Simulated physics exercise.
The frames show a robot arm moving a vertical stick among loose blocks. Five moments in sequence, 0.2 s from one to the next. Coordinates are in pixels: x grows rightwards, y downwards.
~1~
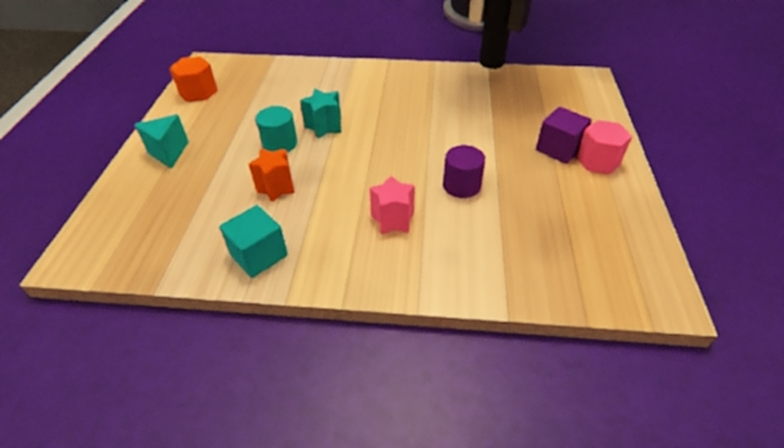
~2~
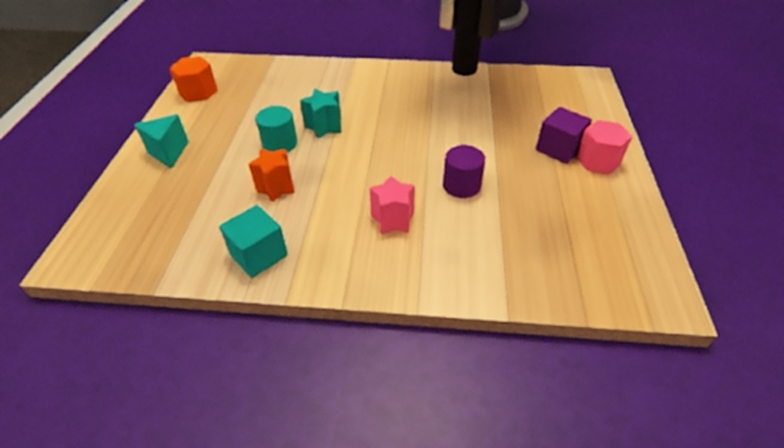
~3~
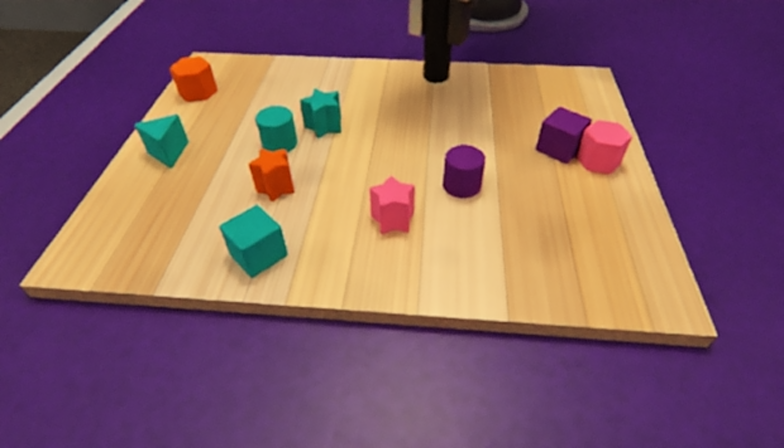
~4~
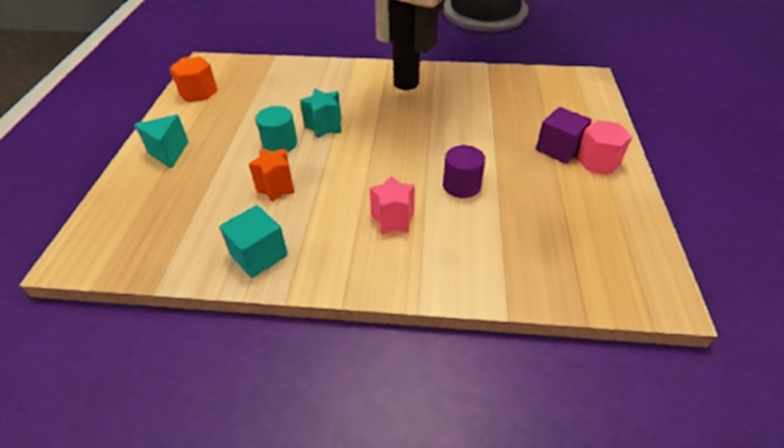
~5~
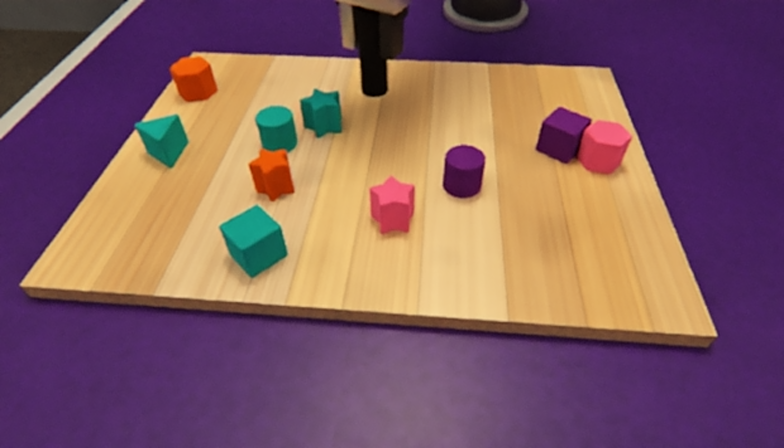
On a wooden board over a purple surface, a robot arm moved its black vertical stick steadily left along the far edge and slightly nearer, while the colourful blocks all stayed where they were.
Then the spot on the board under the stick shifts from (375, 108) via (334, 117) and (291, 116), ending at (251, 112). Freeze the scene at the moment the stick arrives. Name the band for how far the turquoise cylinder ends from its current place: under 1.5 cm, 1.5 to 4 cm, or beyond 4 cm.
Its displacement is between 1.5 and 4 cm.
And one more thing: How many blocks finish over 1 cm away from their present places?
Blocks that move over 1 cm: Two.
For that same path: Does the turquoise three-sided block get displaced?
In short: No.
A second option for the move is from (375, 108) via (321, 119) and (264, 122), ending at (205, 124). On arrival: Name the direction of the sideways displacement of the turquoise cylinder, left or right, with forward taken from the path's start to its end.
It moves off to the left.
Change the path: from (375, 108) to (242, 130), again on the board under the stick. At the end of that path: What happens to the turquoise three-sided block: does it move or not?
The turquoise three-sided block is left alone.
On the path given first. One third of the way, stick (332, 99); turquoise cylinder (269, 117); turquoise star block (304, 104).
Two thirds of the way, stick (287, 99); turquoise cylinder (251, 127); turquoise star block (267, 106), turned 45° anticlockwise.
At the end, stick (246, 94); turquoise three-sided block still; orange six-sided block still; turquoise cylinder (251, 127); turquoise star block (256, 104), turned 75° anticlockwise.
